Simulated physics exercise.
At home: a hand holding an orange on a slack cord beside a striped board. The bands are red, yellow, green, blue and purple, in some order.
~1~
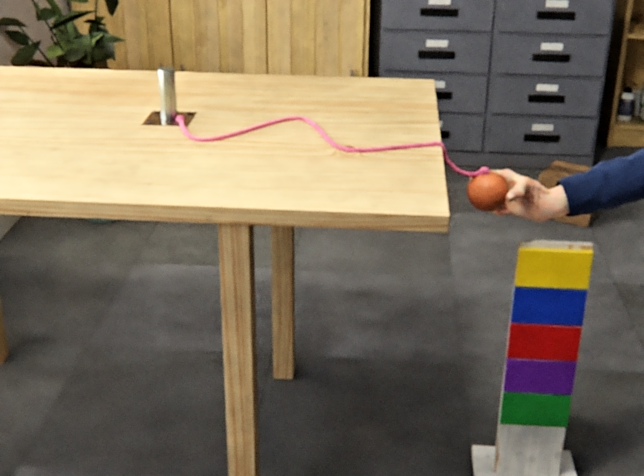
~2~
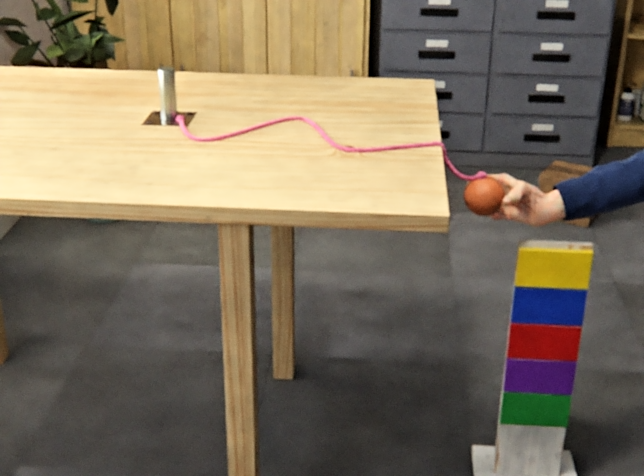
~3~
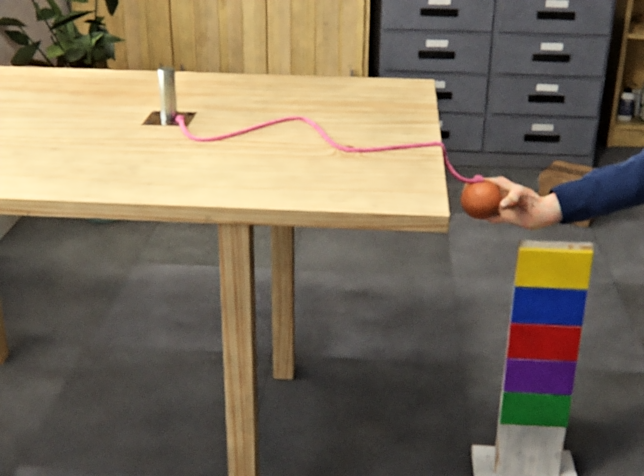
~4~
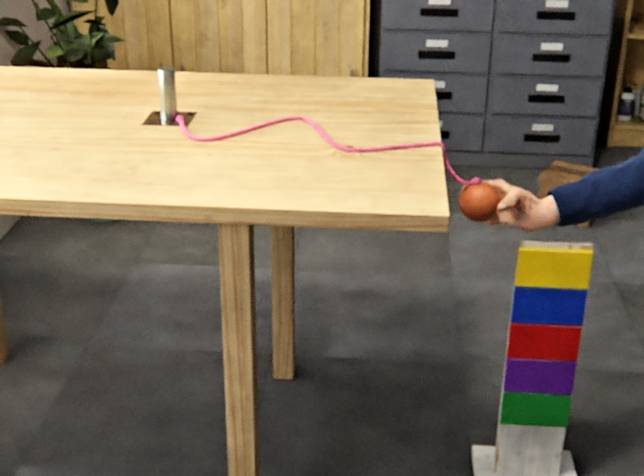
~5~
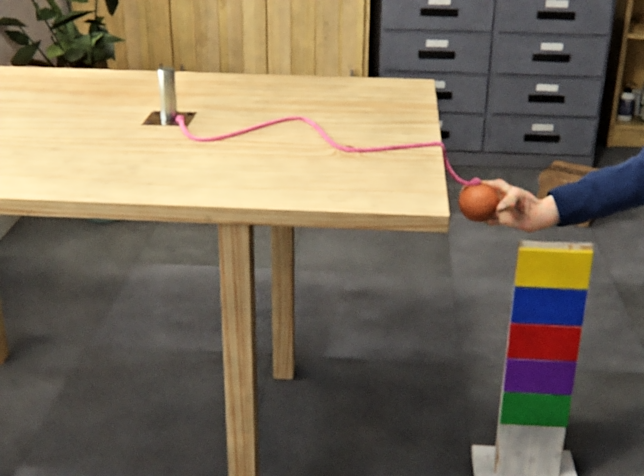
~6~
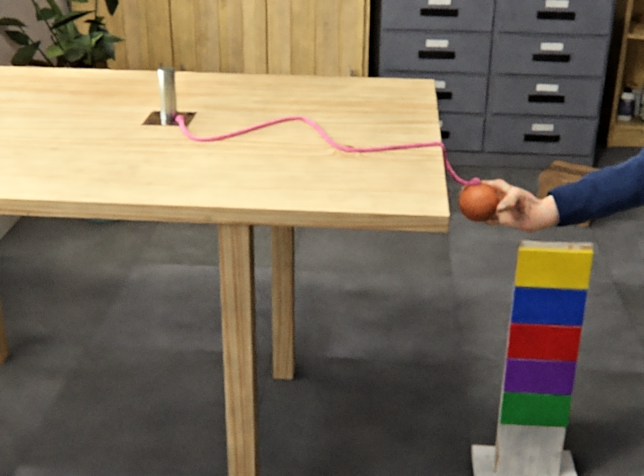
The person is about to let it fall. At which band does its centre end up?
Its centre hangs level with the red band.
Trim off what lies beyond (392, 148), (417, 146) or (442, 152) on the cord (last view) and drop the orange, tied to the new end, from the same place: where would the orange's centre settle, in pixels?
The places are (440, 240), (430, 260) and (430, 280).
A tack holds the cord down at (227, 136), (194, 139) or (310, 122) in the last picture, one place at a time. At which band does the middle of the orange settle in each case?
One after the other, blue; blue; yellow.
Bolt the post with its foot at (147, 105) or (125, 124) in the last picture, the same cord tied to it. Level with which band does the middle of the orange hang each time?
In that order: Blue; blue.
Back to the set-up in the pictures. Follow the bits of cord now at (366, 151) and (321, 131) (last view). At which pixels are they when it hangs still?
They go to (439, 193) and to (413, 140).
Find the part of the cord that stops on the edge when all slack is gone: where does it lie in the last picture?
At (331, 142), roughly.
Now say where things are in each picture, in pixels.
The first picture shows orange (487, 192); yellow (554, 270); blue (549, 307); red (544, 343); purple (540, 377); green (536, 411).
The second picture shows orange (484, 196); cord through (186, 132) (244, 132) (306, 120) (337, 146) (412, 146).
The third picture shows orange (481, 200).
The fourth picture shows orange (479, 202); cord through (186, 132) (244, 132) (306, 120) (337, 146) (412, 146).
The fifth picture shows orange (479, 202).
The sixth picture shows orange (479, 202); cord through (186, 132) (244, 132) (306, 120) (337, 146) (412, 146).
Early on, orange near (428, 308); level with blue.
Midway, orange near (433, 327); level with red.
Finally, orange near (434, 332); level with red. Its middle rests at the red band.
